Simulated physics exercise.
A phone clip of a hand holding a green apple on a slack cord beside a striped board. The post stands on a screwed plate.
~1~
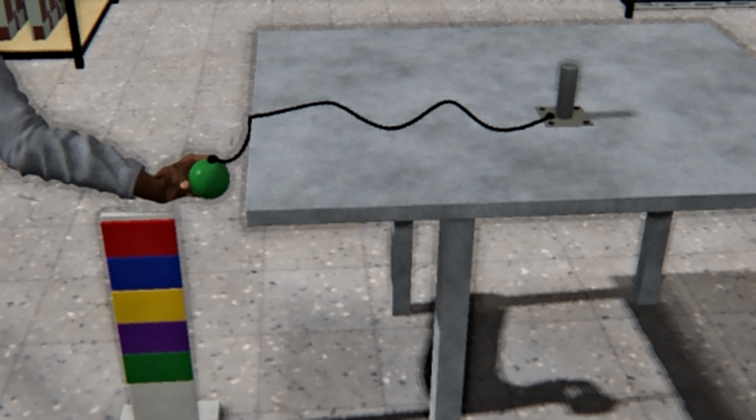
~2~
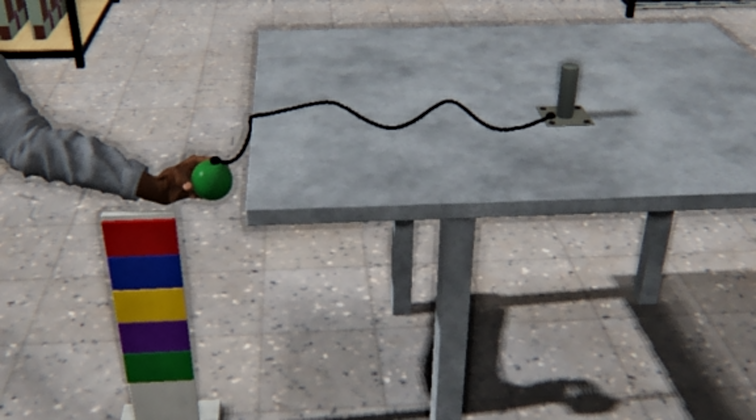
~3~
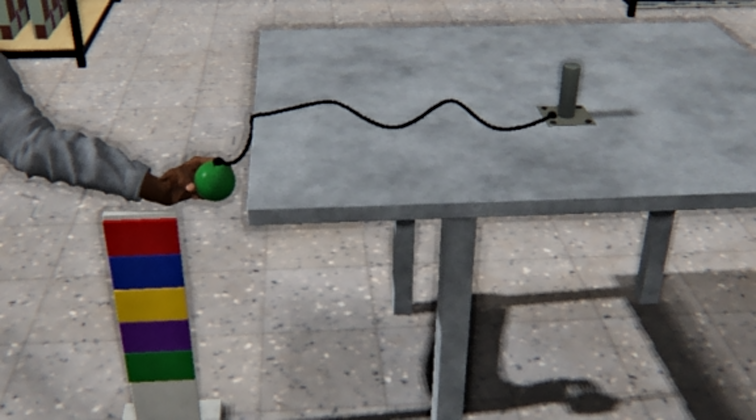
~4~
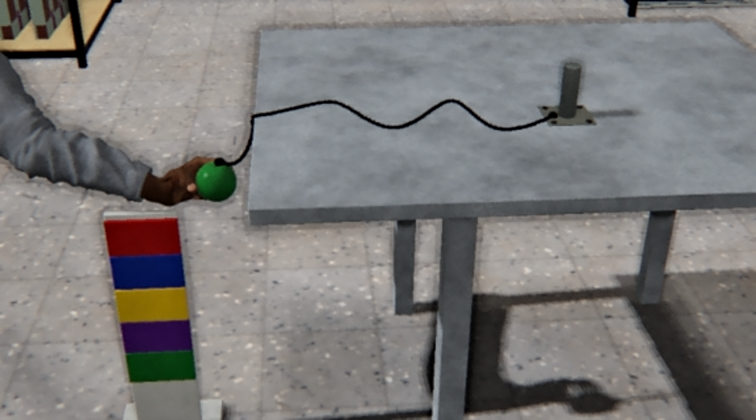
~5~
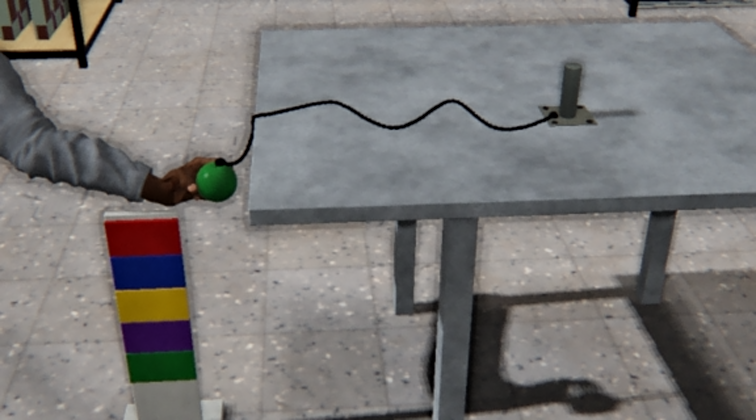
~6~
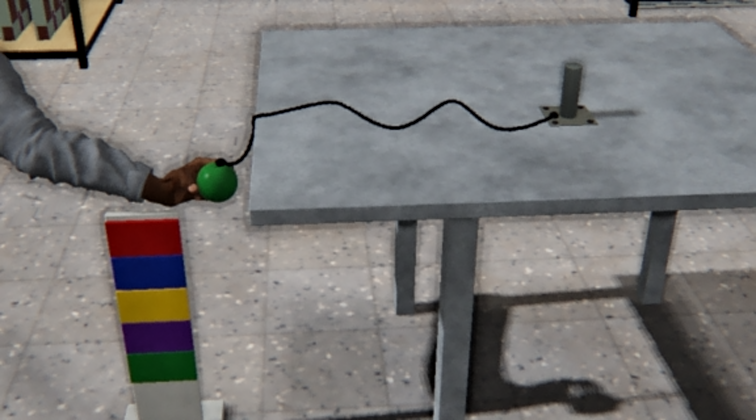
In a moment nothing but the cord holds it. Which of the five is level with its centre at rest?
The cord holds its middle at yellow.
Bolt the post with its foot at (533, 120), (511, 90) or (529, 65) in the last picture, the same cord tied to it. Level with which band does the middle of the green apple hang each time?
It would be purple; purple; yellow.
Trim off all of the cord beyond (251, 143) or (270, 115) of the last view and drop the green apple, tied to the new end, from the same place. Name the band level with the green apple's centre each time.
Taking them in turn: Blue; red.
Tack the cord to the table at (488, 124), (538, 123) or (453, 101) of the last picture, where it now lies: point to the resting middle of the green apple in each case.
In that order: (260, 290), (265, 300) and (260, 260).
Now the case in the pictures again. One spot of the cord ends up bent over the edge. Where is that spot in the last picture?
Near (357, 113).
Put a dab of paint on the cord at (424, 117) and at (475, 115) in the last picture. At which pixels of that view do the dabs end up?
They go to (349, 117) and to (443, 116).
Soon after, apple near (283, 299); level with yellow.
After that, apple near (253, 303); level with yellow.
In the end, apple near (265, 302); level with yellow. At yellow.
